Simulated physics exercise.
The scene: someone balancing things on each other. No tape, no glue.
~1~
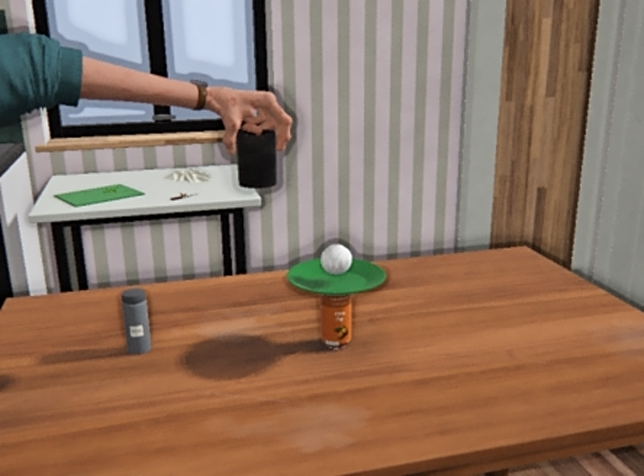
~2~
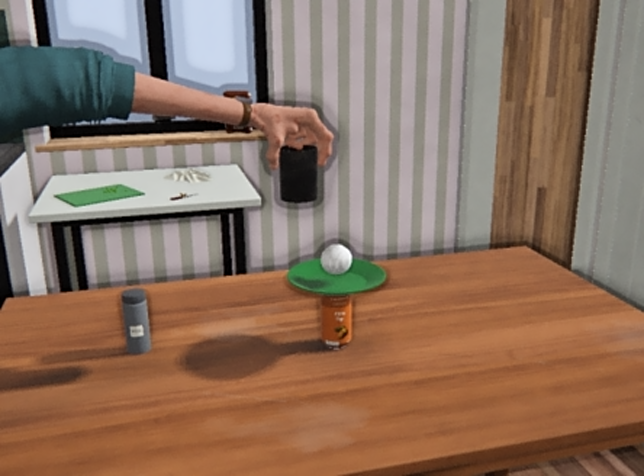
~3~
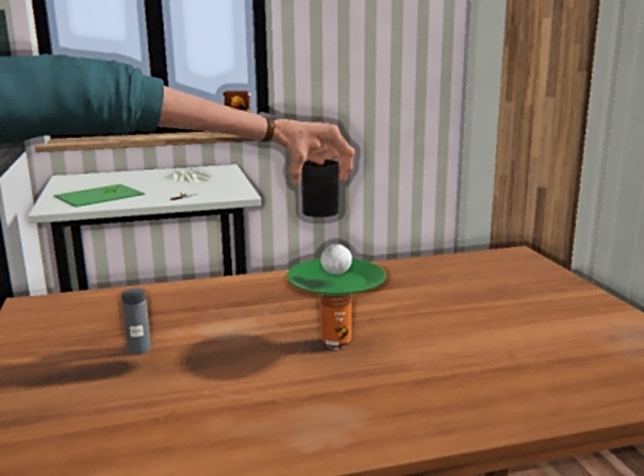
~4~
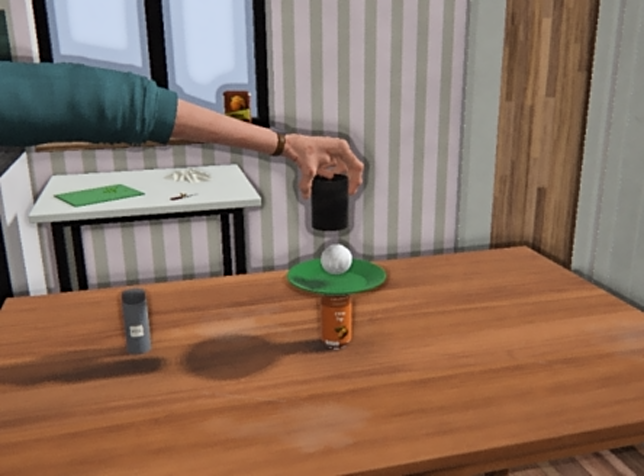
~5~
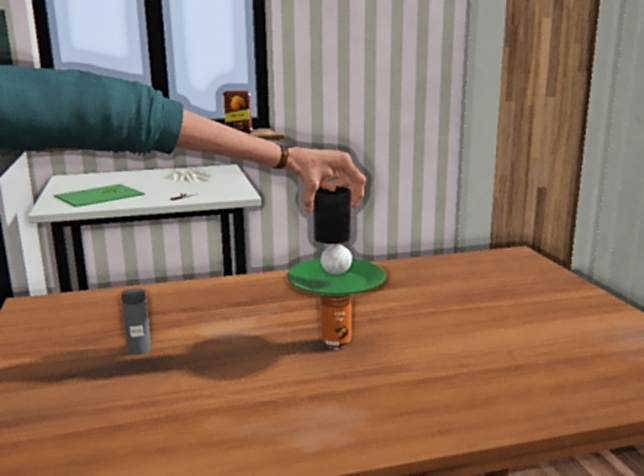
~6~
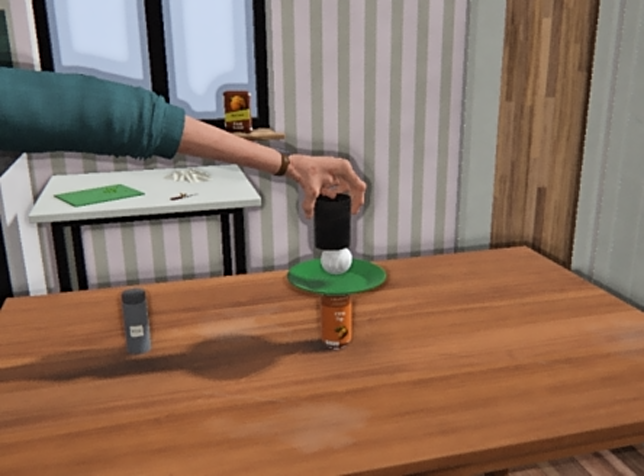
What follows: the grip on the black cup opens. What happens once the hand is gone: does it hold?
In the end the pile comes apart.
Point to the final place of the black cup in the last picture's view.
Around (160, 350).
Then, 0.50 s on from there, black cup now fallen.
Then, 0.70 s on from there, things are still on the move.
Then, 0.90 s on from there, as before.
In the end, fallen, black cup; the other 4 unmoved. At the end, from the last picture's camera, black cup near (160, 350). The pile gives way.
